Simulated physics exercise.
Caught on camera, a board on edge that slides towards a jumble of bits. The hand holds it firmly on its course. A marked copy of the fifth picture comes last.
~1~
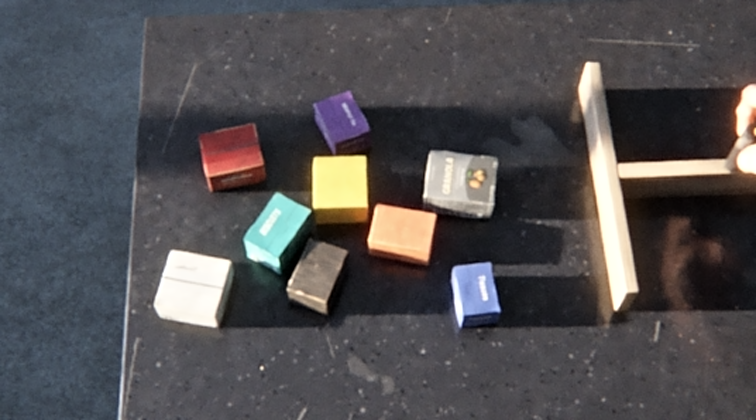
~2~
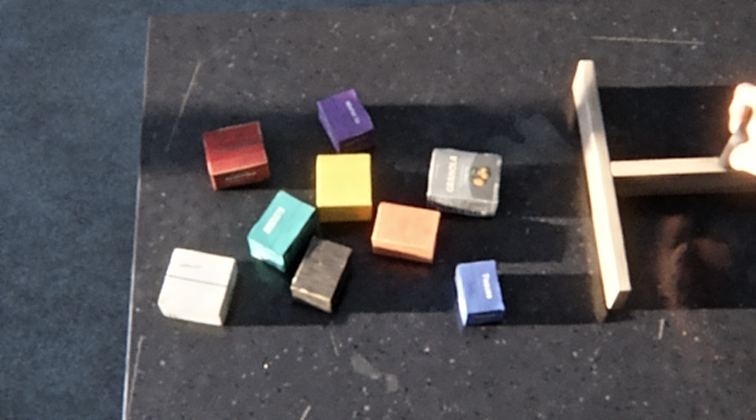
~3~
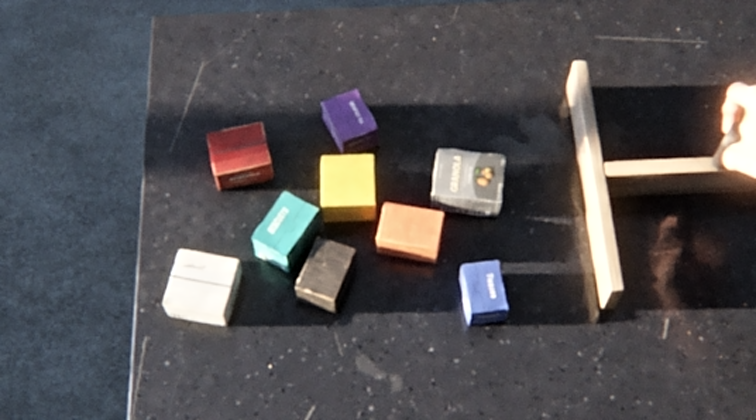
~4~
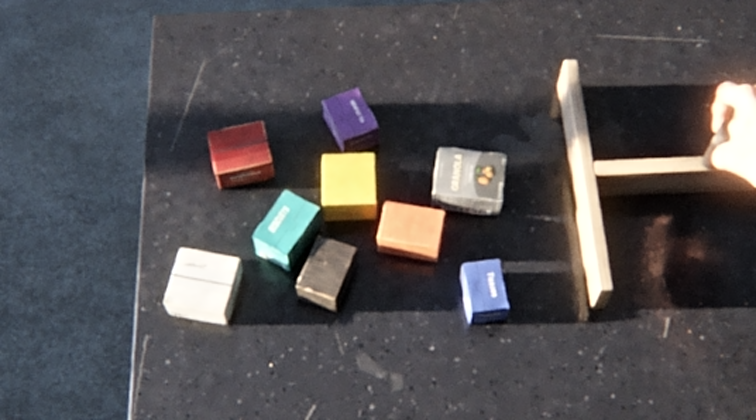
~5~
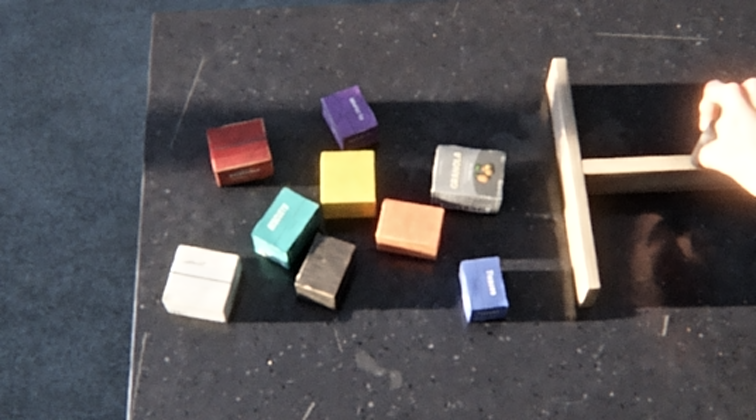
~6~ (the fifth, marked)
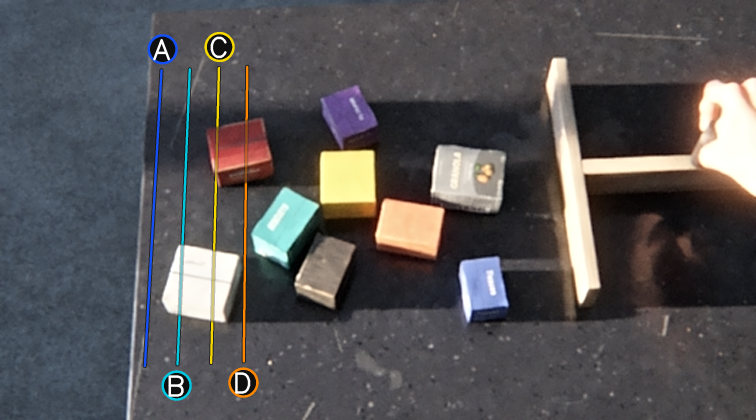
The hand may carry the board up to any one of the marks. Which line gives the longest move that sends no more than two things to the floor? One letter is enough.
D.
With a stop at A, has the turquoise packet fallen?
Yes.
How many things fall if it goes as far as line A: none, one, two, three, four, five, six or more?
Six or more.
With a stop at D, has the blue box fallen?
No.
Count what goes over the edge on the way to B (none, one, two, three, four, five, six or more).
By then, five.
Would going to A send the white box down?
Yes.
On the marked copy, A at (154, 208); B at (184, 206); C at (215, 205); D at (246, 204).
Taking D. A third of the way, board (458, 172); blue box (438, 291); grey box (414, 186).
Two thirds of the way, board (338, 177); red box (196, 143); white box (190, 300).
When it is over, board (247, 181); white box over the edge; turquoise packet (140, 249); one fallen.
As for the rest, A drops nine; B drops five; C drops three.
